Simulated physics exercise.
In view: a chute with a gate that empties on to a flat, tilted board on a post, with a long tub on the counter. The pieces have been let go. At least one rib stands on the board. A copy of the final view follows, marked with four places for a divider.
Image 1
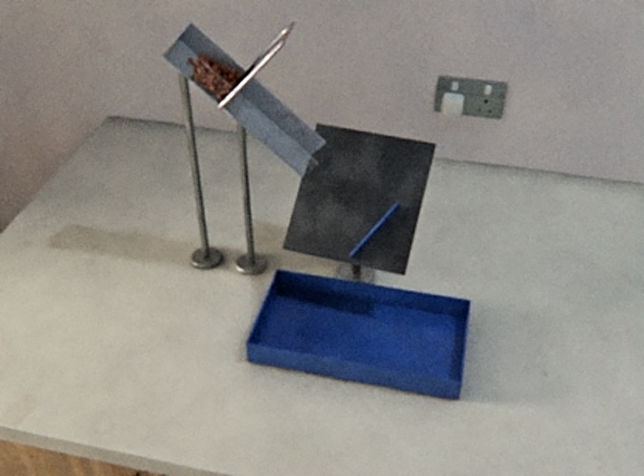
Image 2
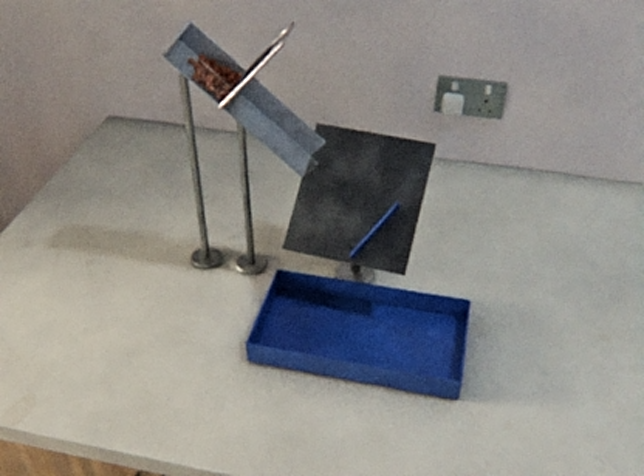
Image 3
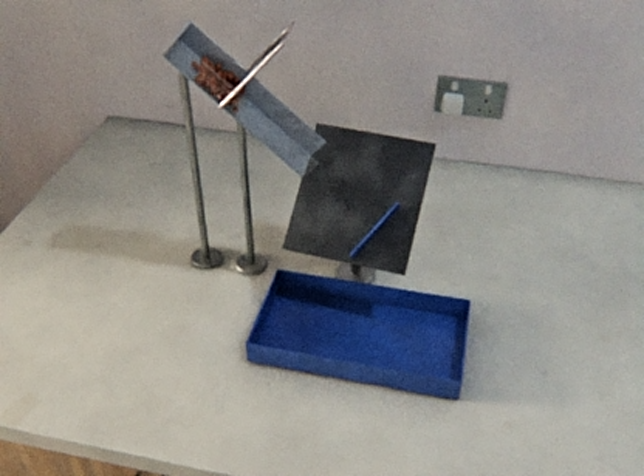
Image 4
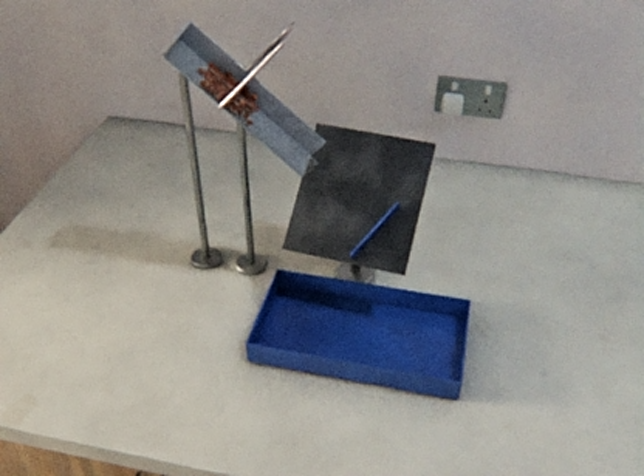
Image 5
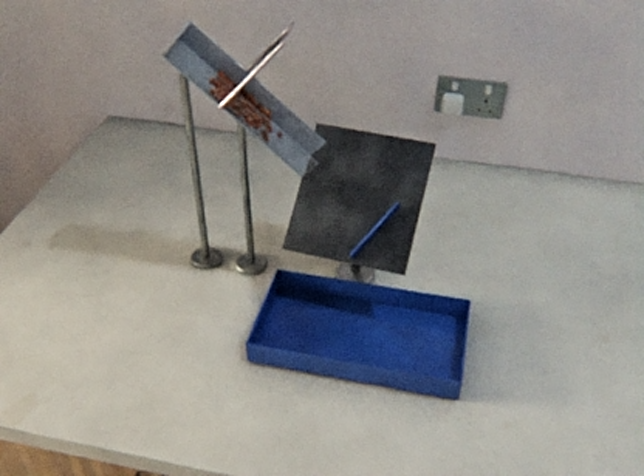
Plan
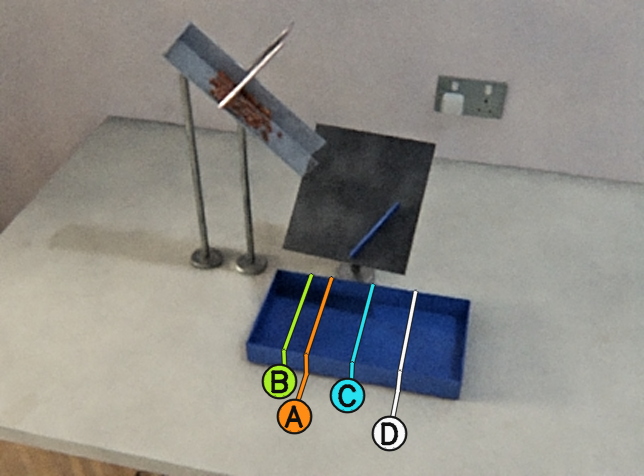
Reddish-brown bits bunched near the top of a sloping grey chute began sliding down it, slipping under a thin slanted rod and spreading out, while the dark tilted board and empty blue tub stayed still.
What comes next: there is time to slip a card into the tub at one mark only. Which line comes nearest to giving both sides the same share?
The best line is A.
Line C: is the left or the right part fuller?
Left.
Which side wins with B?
More lands on the right.
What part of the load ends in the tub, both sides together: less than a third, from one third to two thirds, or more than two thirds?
About that: More than two thirds.
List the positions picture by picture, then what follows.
The first frame shows load behind the gate at (218, 79), clay pellets; lip of the chute at (307, 166), sloping fairly steeply.
The second frame shows middle of the board at (359, 196), tilted fairly steeply; middle of its low edge at (342, 262); of its high edge at (375, 133).
The third frame shows front corners of the tub at (247, 343) and (461, 382), empty; front of the load at (236, 110).
The fourth frame shows middle of the load at (229, 94); its front at (250, 122), about a quarter of the way to the lip; rib from (398, 202) to (350, 255).
The fifth frame shows middle of the load at (245, 106); its front at (280, 135), about two thirds of the way to the lip.
On the marked copy, line A crosses the front rim at (306, 354); line B crosses the front rim at (284, 350); line C crosses the front rim at (352, 362); line D crosses the front rim at (400, 371).
For line A, of what is caught, about half on the left of the divider, about half on the right.
For line B, of what is caught, a stray few on the left of the divider, nearly all on the right.
For line C, of what is caught, nearly all on the left of the divider, a stray few on the right.
For line D, of what is caught, all on the left of the divider, none on the right.
